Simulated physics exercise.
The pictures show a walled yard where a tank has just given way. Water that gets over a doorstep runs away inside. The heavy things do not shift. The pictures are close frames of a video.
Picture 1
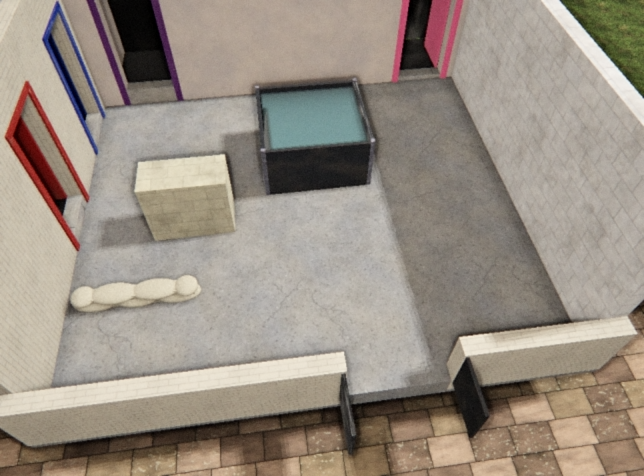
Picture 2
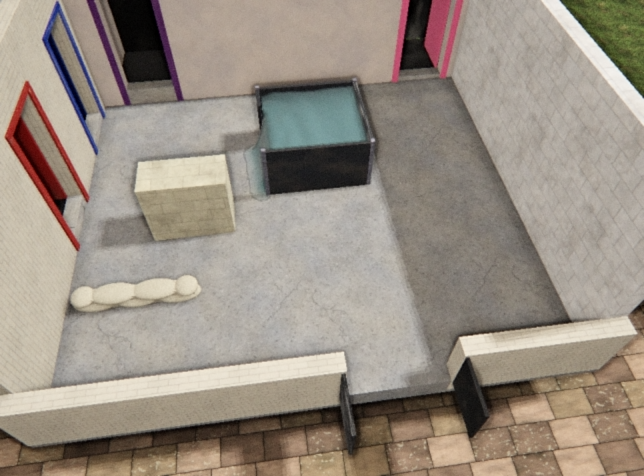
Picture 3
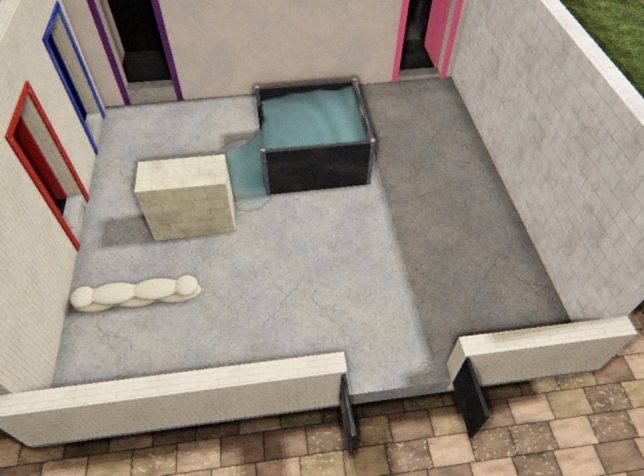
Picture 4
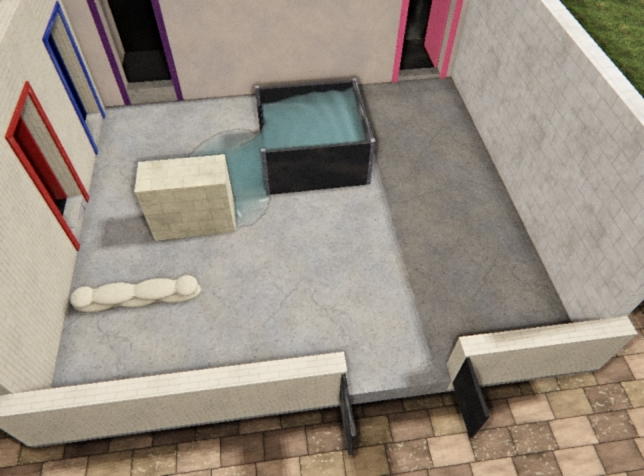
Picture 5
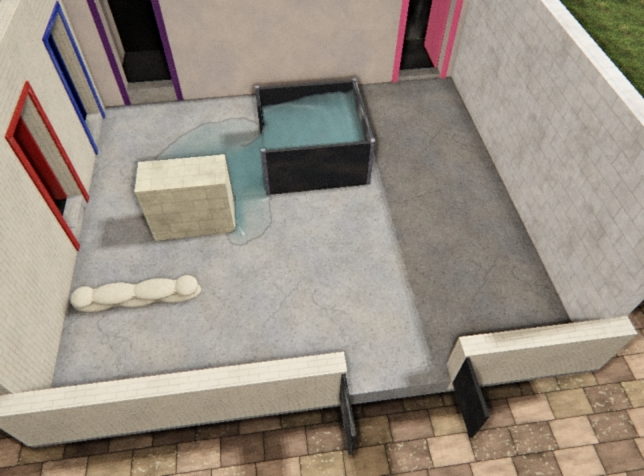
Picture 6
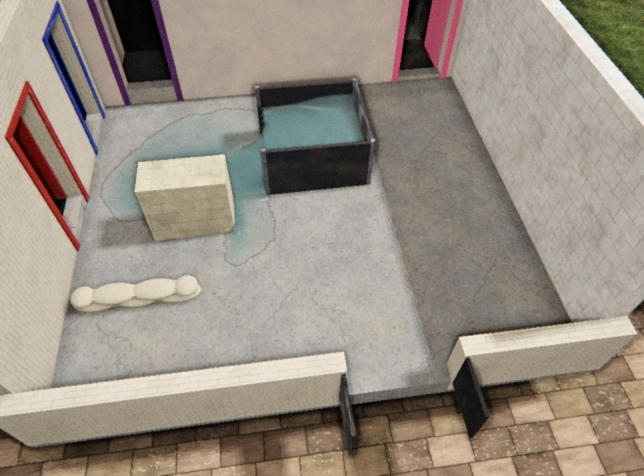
A walled yard with a grey floor, pale brick walls and brown paving outside its front opening is seen from high above by a still camera. A black-sided tank of teal water stands near the back wall, right of a cream block, with pale sandbags lower left and red, blue, purple and pink doorways. Water pours from the tank's left side, spreads behind and around the block, and thins leftward as the tank's level drops.
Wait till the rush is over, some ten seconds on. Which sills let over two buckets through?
In the end: The blue door floods; the pink door holds within the limit; the purple door holds within the limit; the red door floods.
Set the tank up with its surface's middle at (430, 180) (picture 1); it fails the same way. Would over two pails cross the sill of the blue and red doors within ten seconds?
In short: The blue door takes less, the red door keeps below it.
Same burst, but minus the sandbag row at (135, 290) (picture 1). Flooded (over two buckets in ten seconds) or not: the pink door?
In short: The pink one is under.
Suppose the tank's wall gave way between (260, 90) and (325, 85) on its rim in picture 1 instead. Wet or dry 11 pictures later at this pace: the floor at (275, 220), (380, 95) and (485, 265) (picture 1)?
In turn: Dry, covered, free of water.
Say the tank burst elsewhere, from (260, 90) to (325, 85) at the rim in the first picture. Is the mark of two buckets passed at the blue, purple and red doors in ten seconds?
The blue one lets more in, the purple one stays under, the red one lets less in.
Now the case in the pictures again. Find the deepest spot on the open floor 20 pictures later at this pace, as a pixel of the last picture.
Roughly at (105, 111).
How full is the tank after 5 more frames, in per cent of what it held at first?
Close to 48 %.
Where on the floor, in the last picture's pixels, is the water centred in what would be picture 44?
I would point to (234, 190).
A moment on, water covers 25 % of the floor; the blue door under two buckets in, the pink door not reached, the purple door wet at the sill, nothing in, the red door over two buckets in.
Next, water covers 35 % of the floor; the blue door under two buckets in, the pink door not reached, the purple door wet at the sill, nothing in, the red door far over two buckets in.
Then, water covers 45 % of the floor; the blue door over two buckets in, the pink door not reached, the purple door wet at the sill, nothing in, the red door far over two buckets in.
Later, water covers 75 % of the floor; the blue door over two buckets in, the pink door wet at the sill, nothing in, the purple door wet at the sill, nothing in, the red door far over two buckets in.
In the end, water covers 90 % of the floor; the blue door over two buckets in, the pink door under two buckets in, the purple door wet at the sill, nothing in, the red door far over two buckets in.
